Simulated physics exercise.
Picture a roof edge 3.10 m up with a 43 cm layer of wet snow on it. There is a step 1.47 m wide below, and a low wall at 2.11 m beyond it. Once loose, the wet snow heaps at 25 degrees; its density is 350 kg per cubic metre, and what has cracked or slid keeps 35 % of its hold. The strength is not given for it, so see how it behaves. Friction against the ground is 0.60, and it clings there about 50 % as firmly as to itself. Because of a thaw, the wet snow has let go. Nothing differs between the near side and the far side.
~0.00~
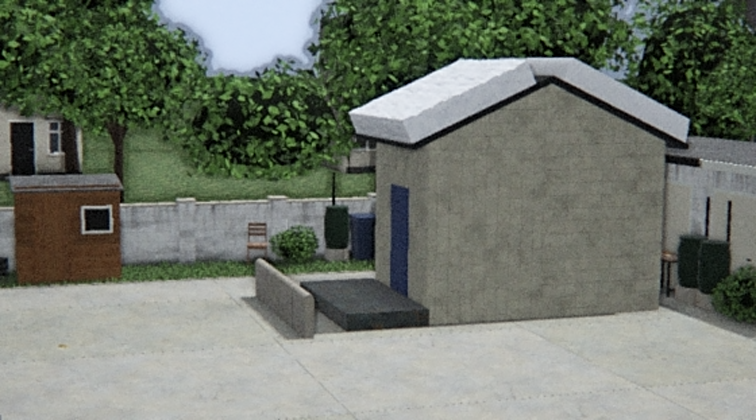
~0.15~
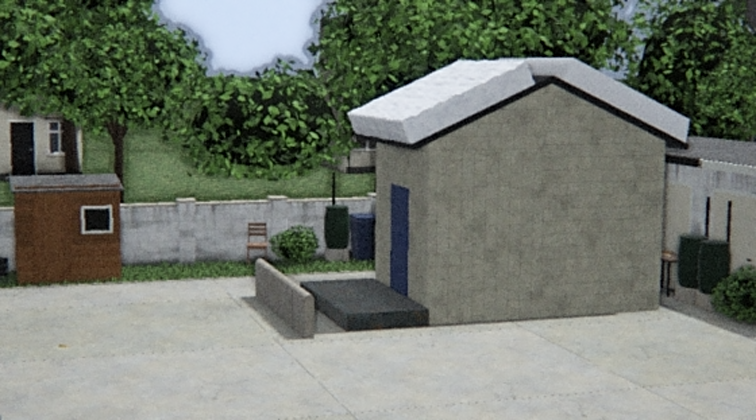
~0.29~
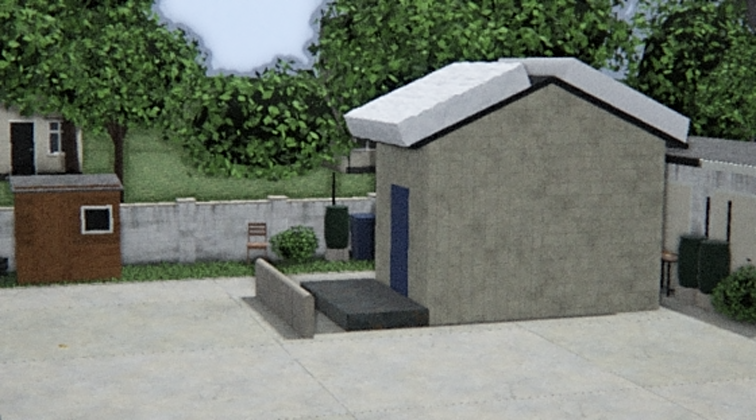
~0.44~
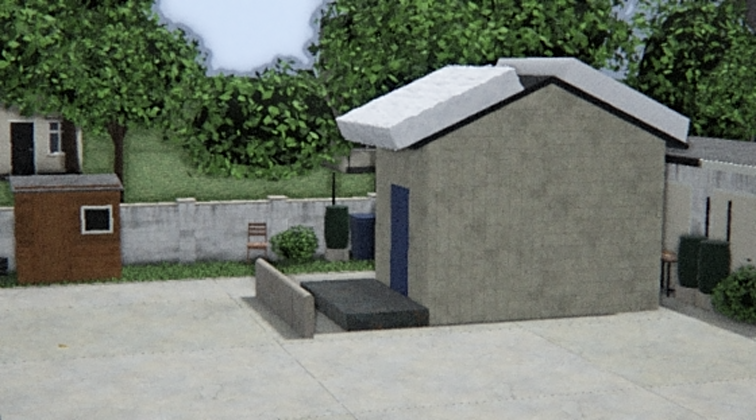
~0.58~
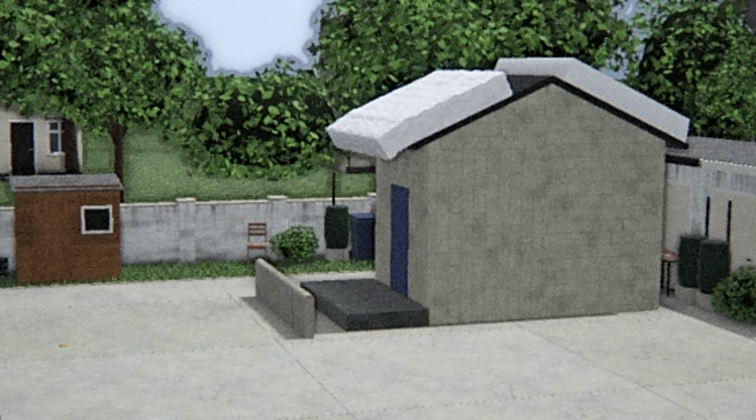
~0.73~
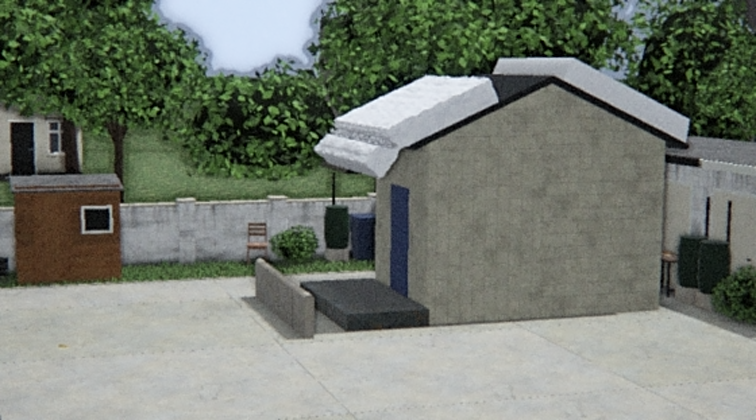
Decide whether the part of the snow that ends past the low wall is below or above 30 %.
My take is that it lands north of 30 percent.
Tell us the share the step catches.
Estimated share: About 6 %.
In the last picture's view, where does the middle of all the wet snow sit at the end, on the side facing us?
Close to (271, 323) in the last picture.
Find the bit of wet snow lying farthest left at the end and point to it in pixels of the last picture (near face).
It lies at around (122, 346) in the last picture.
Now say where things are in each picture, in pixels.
Foremost bit of the wet snow at (404, 120), 3 % of it past the eaves, in one piece, in the first frame.
Foremost bit of the wet snow at (403, 121), its middle shifted 2.9 cm, 4 % of it past the eaves, in one piece, in the second frame.
Foremost bit of the wet snow at (398, 123), its middle shifted 12 cm, 7 % of it past the eaves, in one piece, in the third frame.
Foremost bit of the wet snow at (390, 128), its middle shifted 27 cm, 13 % of it past the eaves, in one piece, in the fourth frame.
Foremost bit of the wet snow at (378, 141), its middle shifted 49 cm, 22 % of it past the eaves, cracking, in the fifth frame.
Foremost bit of the wet snow at (365, 160), its middle shifted 78 cm, 33 % of it past the eaves, cracking, in the sixth frame.
After 1.14 s, 55 % is still on the roof and 0 % is past the low wall.
After 1.63 s, none is still on the roof and 21 % is past the low wall.
After 2.11 s, none is still on the roof and 53 % is past the low wall.
After 2.60 s, none is still on the roof and 53 % is past the low wall.
After 2.80 s, none is still on the roof and 53 % is past the low wall.
